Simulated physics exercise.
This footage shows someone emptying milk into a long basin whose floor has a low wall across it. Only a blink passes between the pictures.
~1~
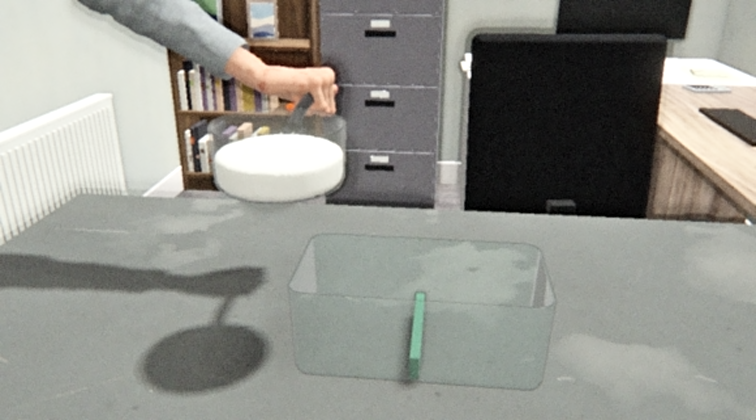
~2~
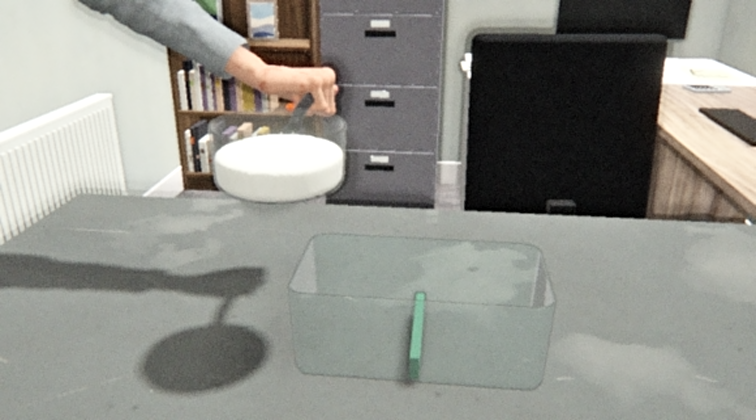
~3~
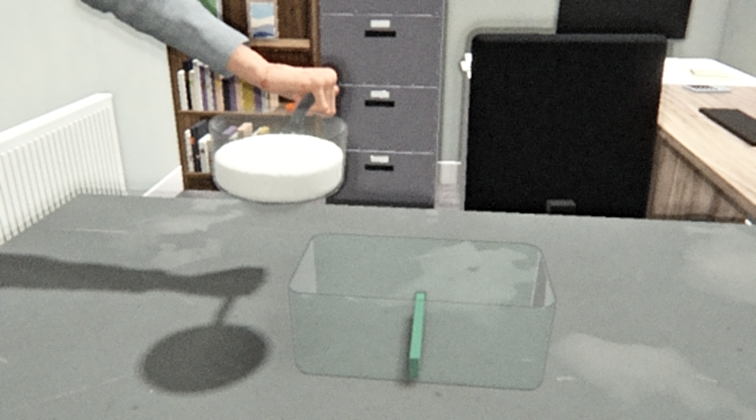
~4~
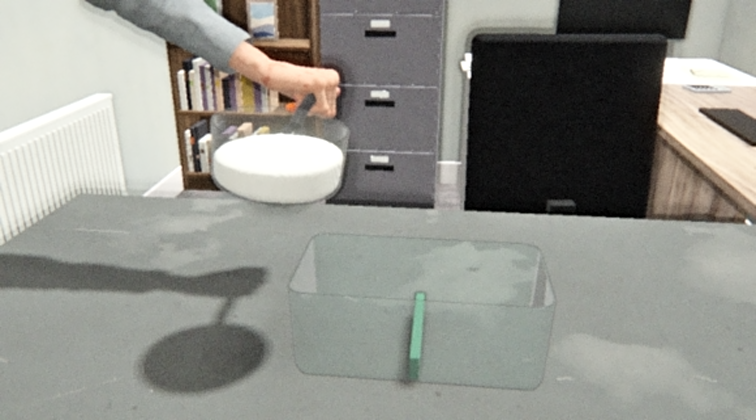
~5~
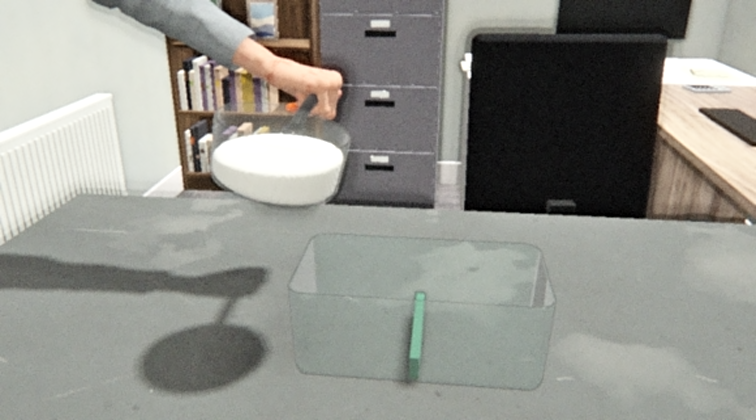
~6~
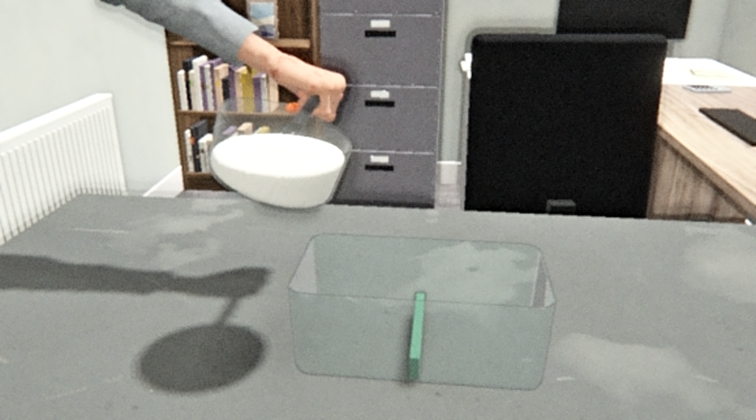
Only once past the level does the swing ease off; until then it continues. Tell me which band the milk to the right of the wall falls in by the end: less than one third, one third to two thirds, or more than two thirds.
The share right of the wall falls short of one third.
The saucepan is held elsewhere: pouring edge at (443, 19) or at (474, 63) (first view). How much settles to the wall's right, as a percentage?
First try 80 %, second try 75 %.
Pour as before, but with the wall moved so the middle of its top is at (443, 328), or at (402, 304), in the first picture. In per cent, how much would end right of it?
Note: Roughly 20 % in case one, 5 % in case two.
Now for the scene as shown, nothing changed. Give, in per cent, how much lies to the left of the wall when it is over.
Around 85 percent.
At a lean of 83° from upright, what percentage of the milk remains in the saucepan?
About 40 per cent.
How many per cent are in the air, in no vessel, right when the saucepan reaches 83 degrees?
Roughly 45 %.
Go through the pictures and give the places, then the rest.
Tilt 0°; pouring edge (344, 128); surface from (220, 149) to (342, 153); the long basin's rim runs from (301, 261) to (547, 275); the wall's top is at (418, 324), in the first frame.
Tilt 1°; pouring edge (344, 129); surface from (220, 149) to (342, 154), in the second frame.
Tilt 3°; pouring edge (345, 132); surface from (220, 148) to (342, 154), in the third frame.
Tilt 7°; pouring edge (347, 137); surface from (220, 147) to (342, 155), in the fourth frame.
Tilt 13°; pouring edge (348, 143); surface from (219, 146) to (343, 158), in the fifth frame.
Tilt 20°; pouring edge (349, 151); surface from (217, 145) to (345, 157), in the sixth frame.
A moment on, the saucepan is tipped on its side and 42 per cent is still to pour, 14 is left of the wall and 0 right of it.
Next, the saucepan is tipped right over and 7 per cent is still to pour, 77 is left of the wall and 4 right of it.
Then the saucepan is tipped right over and 0 per cent is still to pour, 86 is left of the wall and 11 right of it.
Later the saucepan is tipped right over and 0 per cent is still to pour, 85 is left of the wall and 13 right of it.
In the end 85 per cent lies left of the wall, 13 right of it and 2 outside.
